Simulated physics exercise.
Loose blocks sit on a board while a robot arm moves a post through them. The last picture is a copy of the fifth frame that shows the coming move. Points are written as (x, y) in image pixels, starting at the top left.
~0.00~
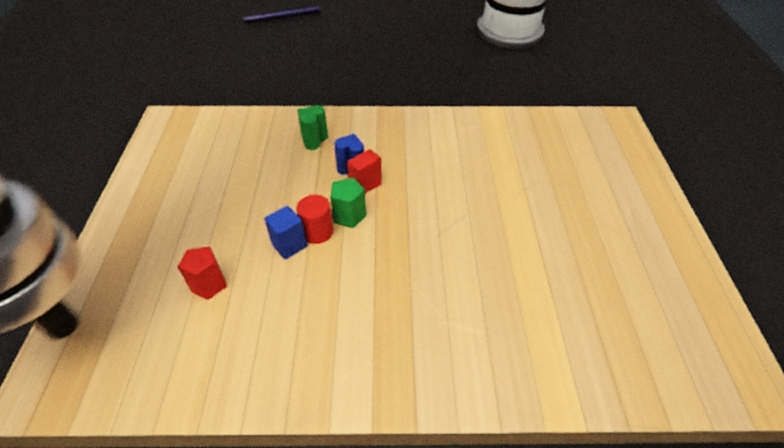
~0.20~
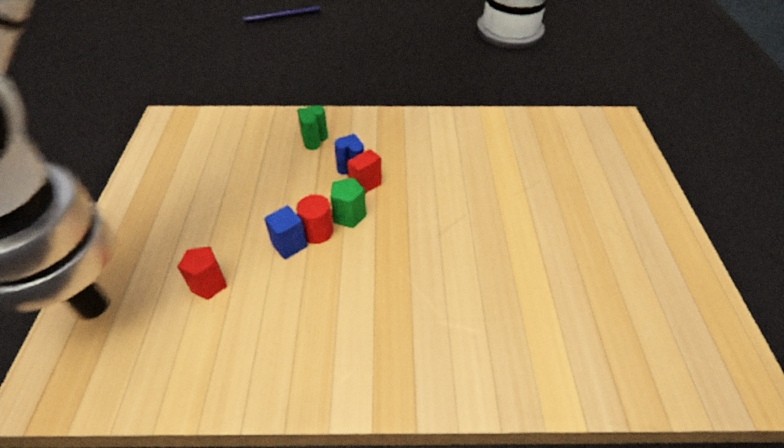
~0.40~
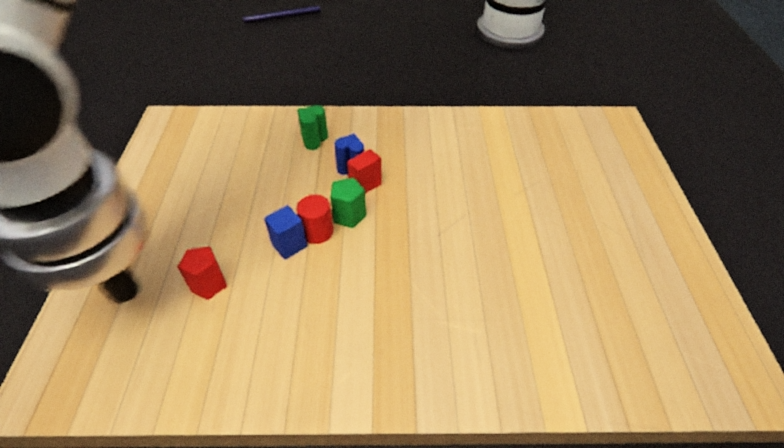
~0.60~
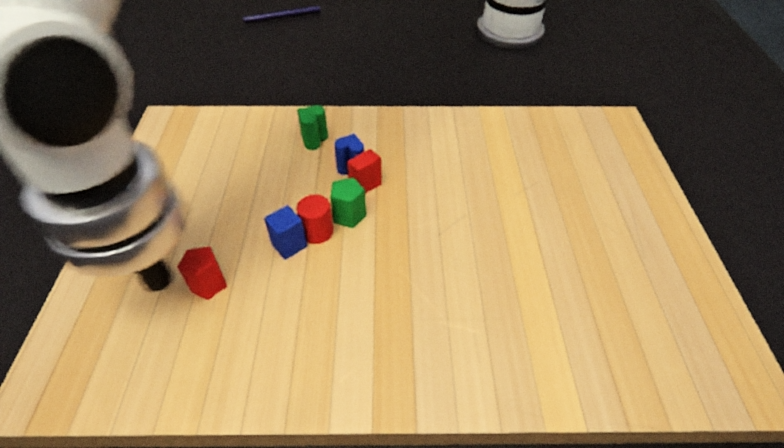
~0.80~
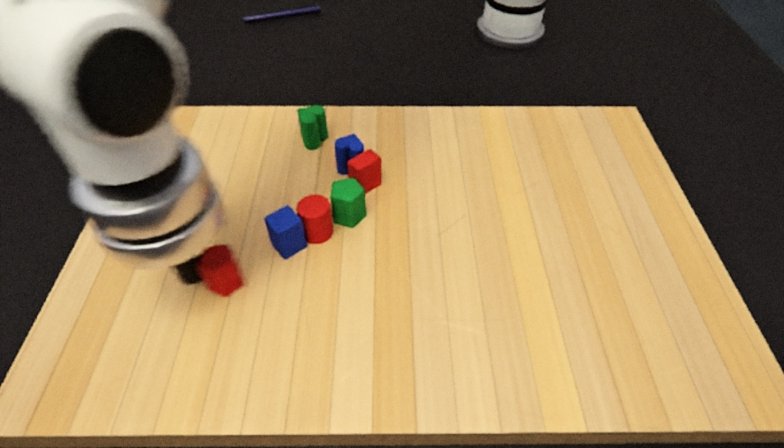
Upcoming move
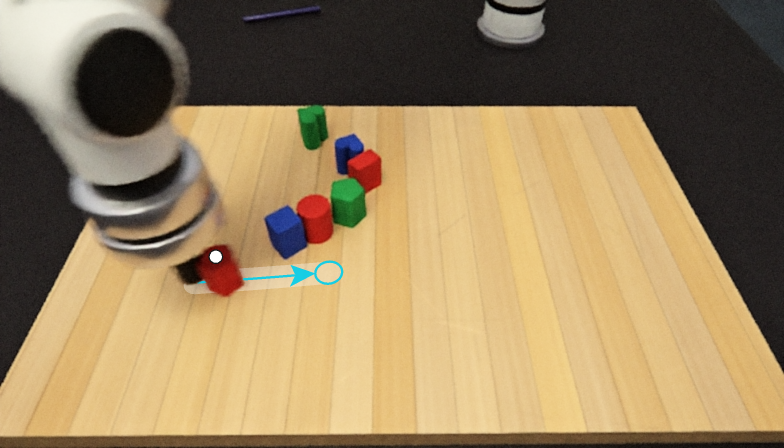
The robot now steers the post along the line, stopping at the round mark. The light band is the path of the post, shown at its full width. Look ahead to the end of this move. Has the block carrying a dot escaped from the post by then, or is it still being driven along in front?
It will keep going ahead of the post.
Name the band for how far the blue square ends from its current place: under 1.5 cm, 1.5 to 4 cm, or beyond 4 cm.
It is going to finish within 1.5 cm of where it is now.
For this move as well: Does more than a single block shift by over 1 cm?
Going by the path, no.
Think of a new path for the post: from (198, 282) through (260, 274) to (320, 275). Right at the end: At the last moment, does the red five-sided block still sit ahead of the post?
I'd say yes.
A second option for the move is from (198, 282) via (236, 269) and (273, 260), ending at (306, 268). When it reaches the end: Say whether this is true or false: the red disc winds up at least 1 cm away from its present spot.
The claim holds.
The line goes in a line from (198, 282) to (329, 272); the dot is on the red five-sided block.
What follows on the original path. One third of the way, post at (240, 271); red five-sided block at (264, 253).
Two thirds of the way, post at (284, 267); red five-sided block at (310, 249).
At the end, post at (327, 264); red five-sided block at (355, 245); blue square unmoved.
